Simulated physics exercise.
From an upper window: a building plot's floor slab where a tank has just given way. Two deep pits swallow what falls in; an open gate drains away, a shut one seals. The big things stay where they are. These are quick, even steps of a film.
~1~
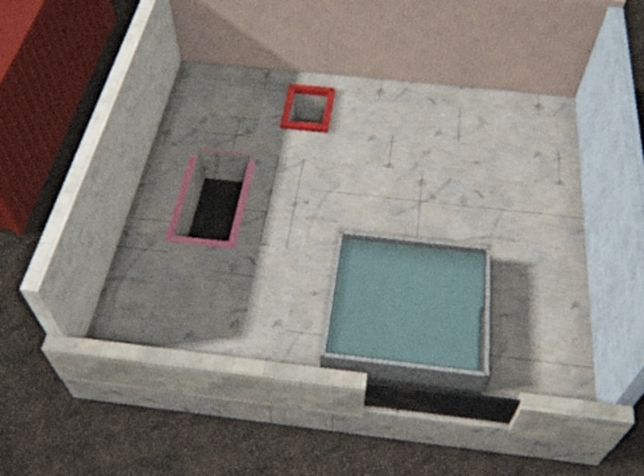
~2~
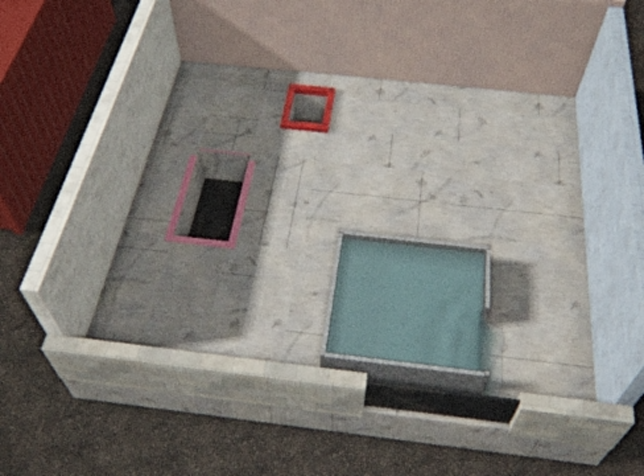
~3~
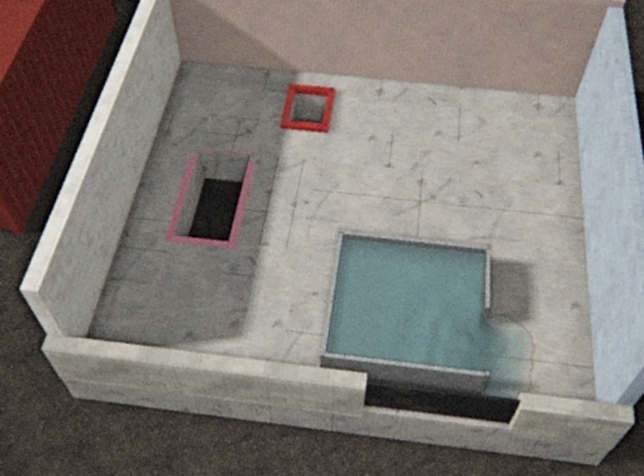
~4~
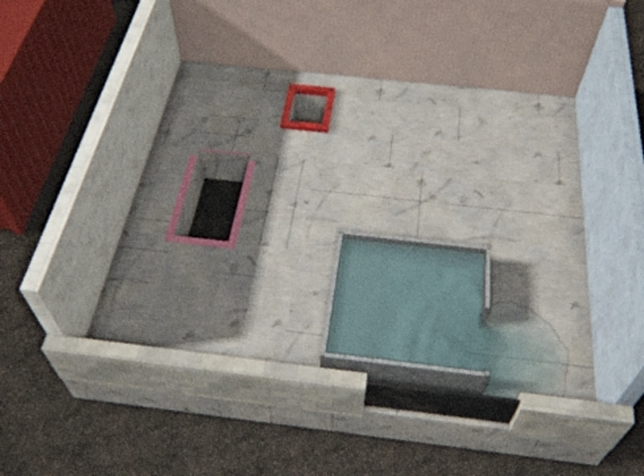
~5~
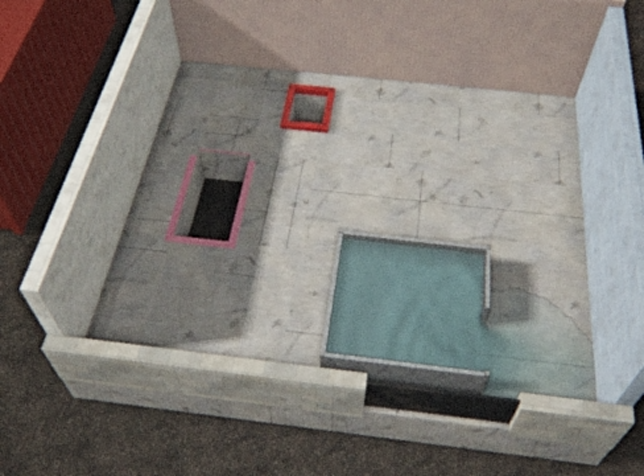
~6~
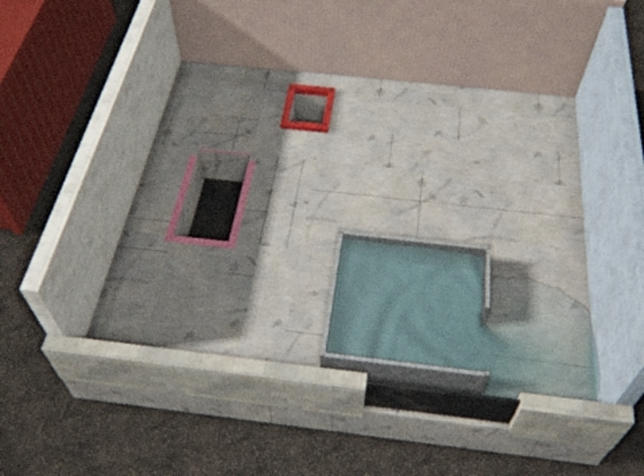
The footage shows a walled concrete slab with a pink-edged pit, a red-edged pit and a square tank of blue-green water; the tank's right side opens near its lower corner, and water spreads rightward across the floor toward the pale blue wall.
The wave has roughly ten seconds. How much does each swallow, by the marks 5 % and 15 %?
In the end: The gate takes under 5 %; the red pit takes under 5 %; the pink pit takes under 5 %.
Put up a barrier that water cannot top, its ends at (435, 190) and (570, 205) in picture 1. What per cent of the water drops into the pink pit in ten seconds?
In per cent: Pink 15.
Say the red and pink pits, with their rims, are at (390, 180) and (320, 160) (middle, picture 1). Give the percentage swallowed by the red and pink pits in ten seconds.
Roughly, in per cent: Red 0, pink 8.
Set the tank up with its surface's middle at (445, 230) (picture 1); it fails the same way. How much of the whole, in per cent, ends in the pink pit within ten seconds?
Roughly, in per cent: Pink 8.
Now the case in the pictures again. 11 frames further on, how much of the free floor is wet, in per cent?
Roughly 15 per cent.
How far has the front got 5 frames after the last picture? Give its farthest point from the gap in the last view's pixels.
Roughly at (579, 257).
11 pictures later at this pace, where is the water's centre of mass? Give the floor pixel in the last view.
Near (458, 330).
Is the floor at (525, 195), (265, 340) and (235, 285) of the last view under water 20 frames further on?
As listed: Covered, clear, not flooded.
A moment on, water covers 10 % of the floor; the gate 0 %, the red pit 0 %, the pink pit 0 %.
Next, water covers 15 % of the floor; the gate 0 %, the red pit 0 %, the pink pit 0 %.
Then, water covers 35 % of the floor; the gate 0 %, the red pit 0 %, the pink pit 0 %.
Later, water covers 60 % of the floor; the gate 0 %, the red pit 0 %, the pink pit 0 %.
In the end, water covers 90 % of the floor; the gate 0 %, the red pit 1 %, the pink pit 2 %.
